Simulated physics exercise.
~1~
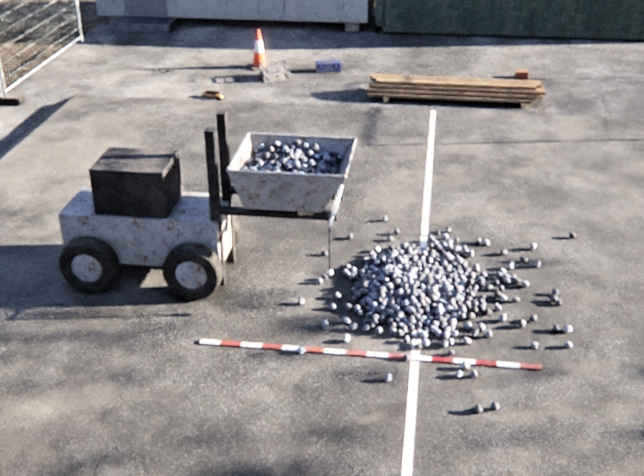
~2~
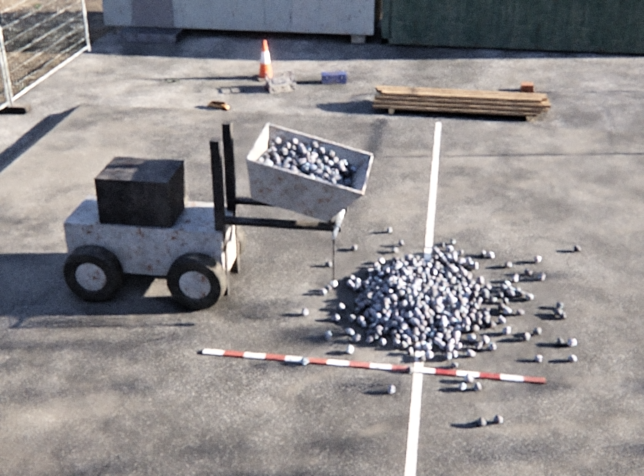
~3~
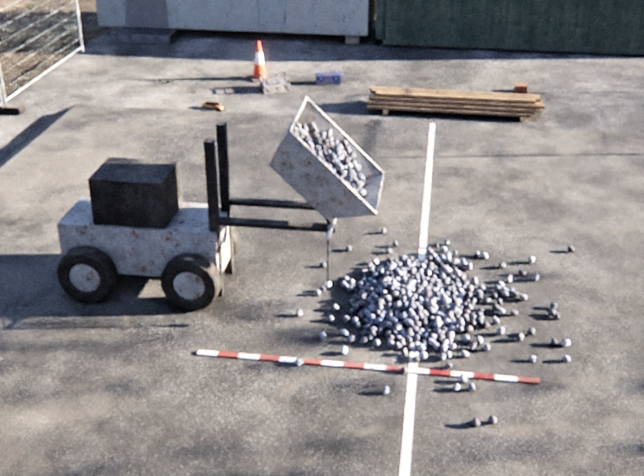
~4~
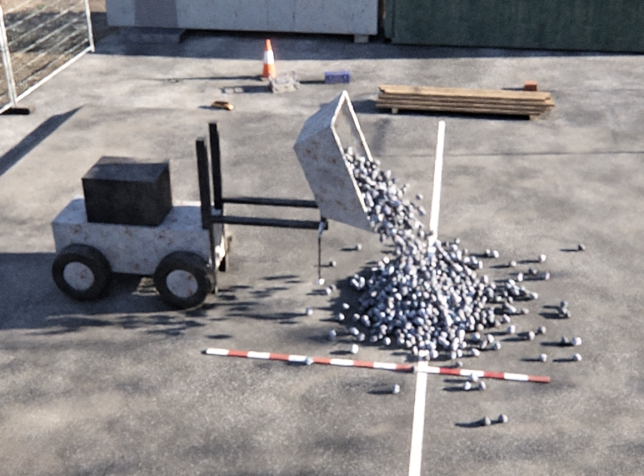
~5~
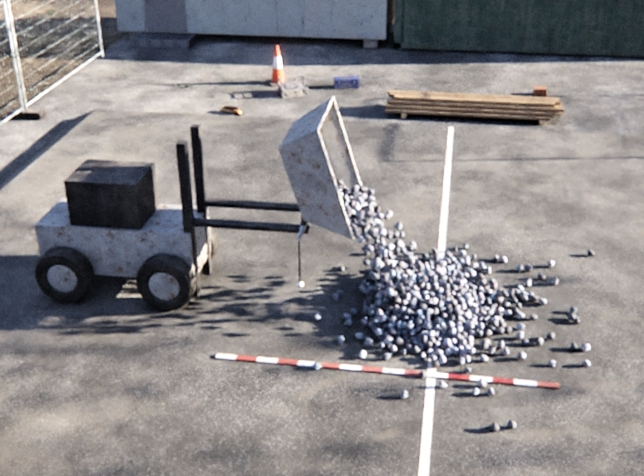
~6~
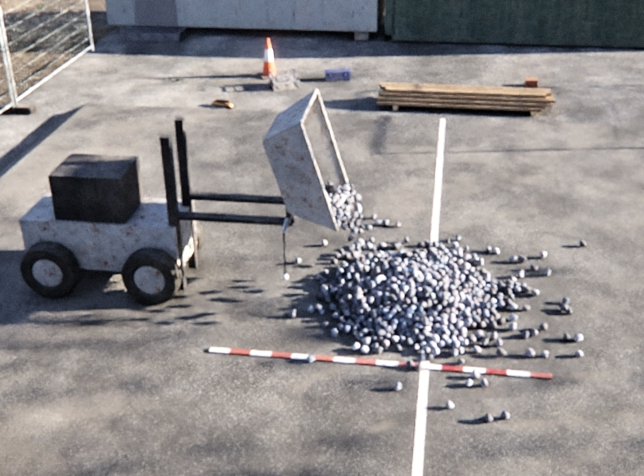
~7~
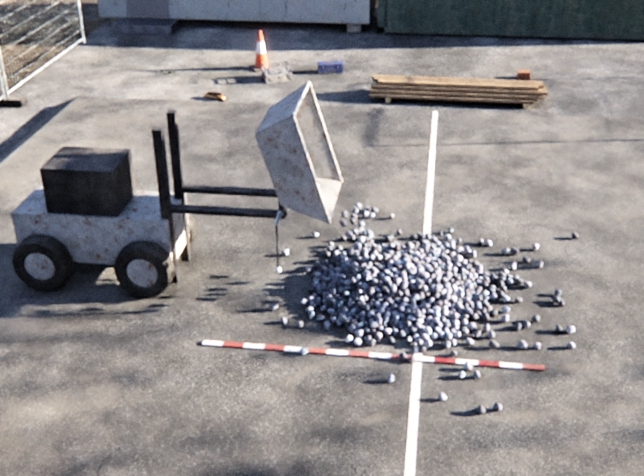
On a paved yard, a small truck backs left while tipping its skip empty onto a stone pile.
